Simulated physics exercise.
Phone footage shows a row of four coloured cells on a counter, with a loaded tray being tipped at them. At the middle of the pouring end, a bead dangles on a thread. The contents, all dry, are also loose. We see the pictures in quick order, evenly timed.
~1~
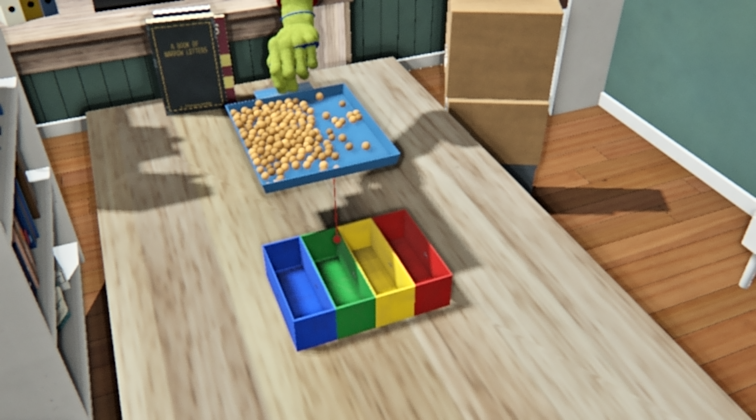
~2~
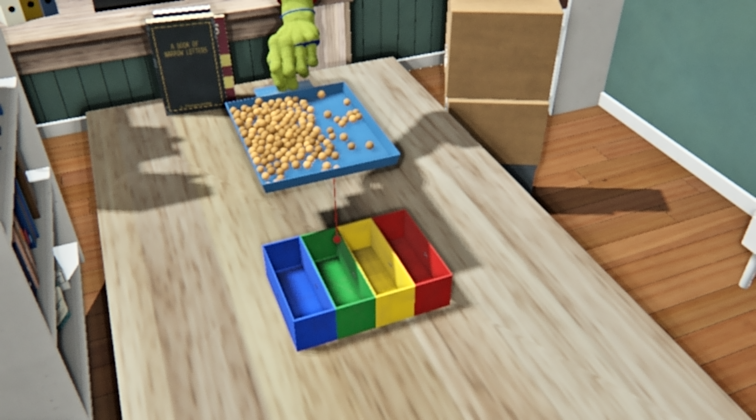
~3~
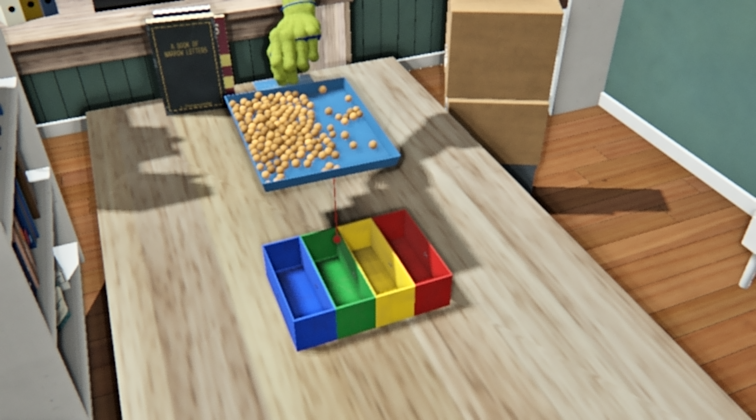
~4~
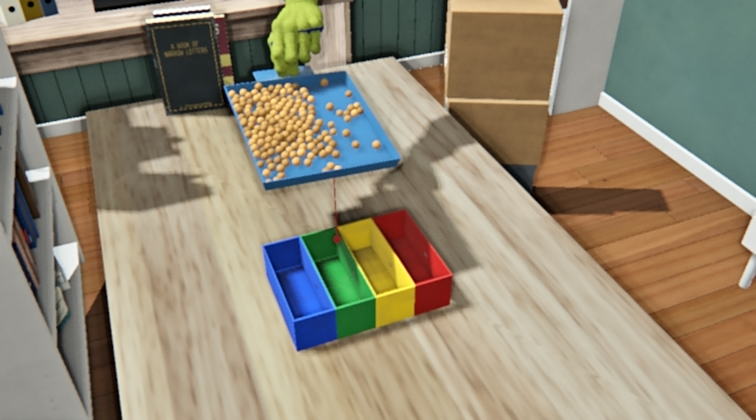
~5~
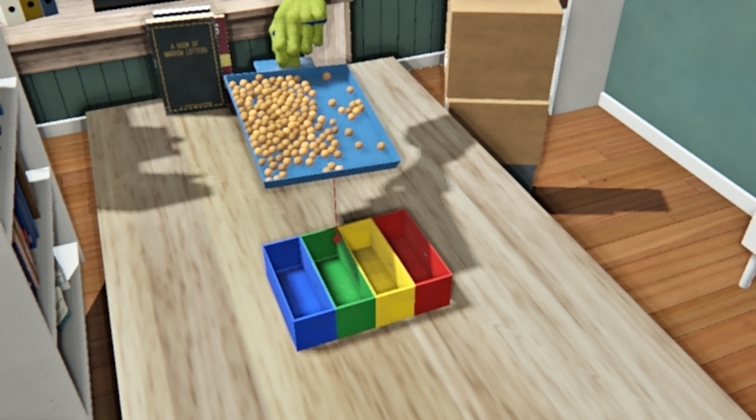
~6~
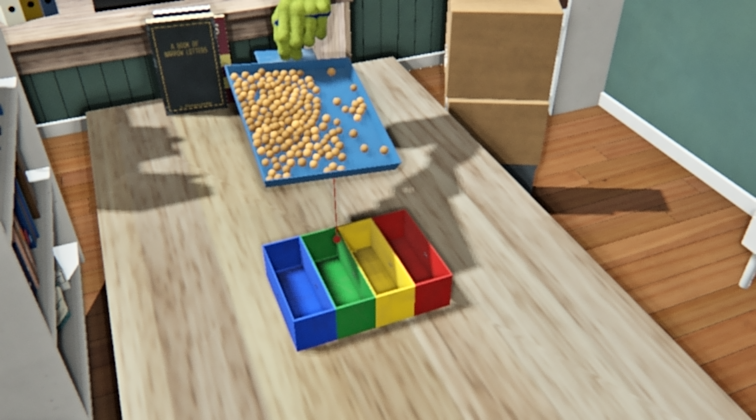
At the start, a green hand holds the far edge of a blue tray of round wooden beads, behind a row of blue, green, yellow and red cells. The hand then gradually raises the tray's far end, tilting it toward the cells, while the beads shift slightly and spread a little.
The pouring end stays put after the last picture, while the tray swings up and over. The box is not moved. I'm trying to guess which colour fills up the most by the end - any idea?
Go with red; that cell ends fullest.
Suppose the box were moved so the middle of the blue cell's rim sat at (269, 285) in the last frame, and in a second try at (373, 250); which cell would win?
The red cell, and then the cell in green.
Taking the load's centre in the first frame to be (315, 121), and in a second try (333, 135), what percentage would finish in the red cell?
In order, about 60 and 50 in a hundred.
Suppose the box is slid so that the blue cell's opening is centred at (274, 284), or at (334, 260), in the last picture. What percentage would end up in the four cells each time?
Estimate: 50 % first, 90 % second.
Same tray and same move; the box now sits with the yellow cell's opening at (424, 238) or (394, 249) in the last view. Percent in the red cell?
Roughly 0% on the first try and 20% on the second.
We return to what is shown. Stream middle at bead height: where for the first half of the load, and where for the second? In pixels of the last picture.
I'd place the first part at (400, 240) and the rest at (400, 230).
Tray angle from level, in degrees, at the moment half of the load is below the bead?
Somewhere near 85 degrees, I'd say.
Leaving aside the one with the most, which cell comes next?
Ranked number two: The cell in yellow.
Shortly afterwards, tray tipped steeply; the bulk on the tray; a little in the red cell; only a few in the yellow cell; only a few in the green cell; a little falling or outside the box.
Next, tray tipped right over; a little on the tray; near a third in the red cell; near a quarter in the yellow cell; a little in the green cell; near a quarter falling or outside the box.
Some moments later, tray tipped past a quarter turn; near two thirds in the red cell; near a quarter in the yellow cell; a little in the green cell; only a few in the blue cell; a little falling or outside the box.
In the end, tray tipped past a quarter turn; near two thirds in the red cell; near a quarter in the yellow cell; a little in the green cell; only a few in the blue cell; a little outside the box.
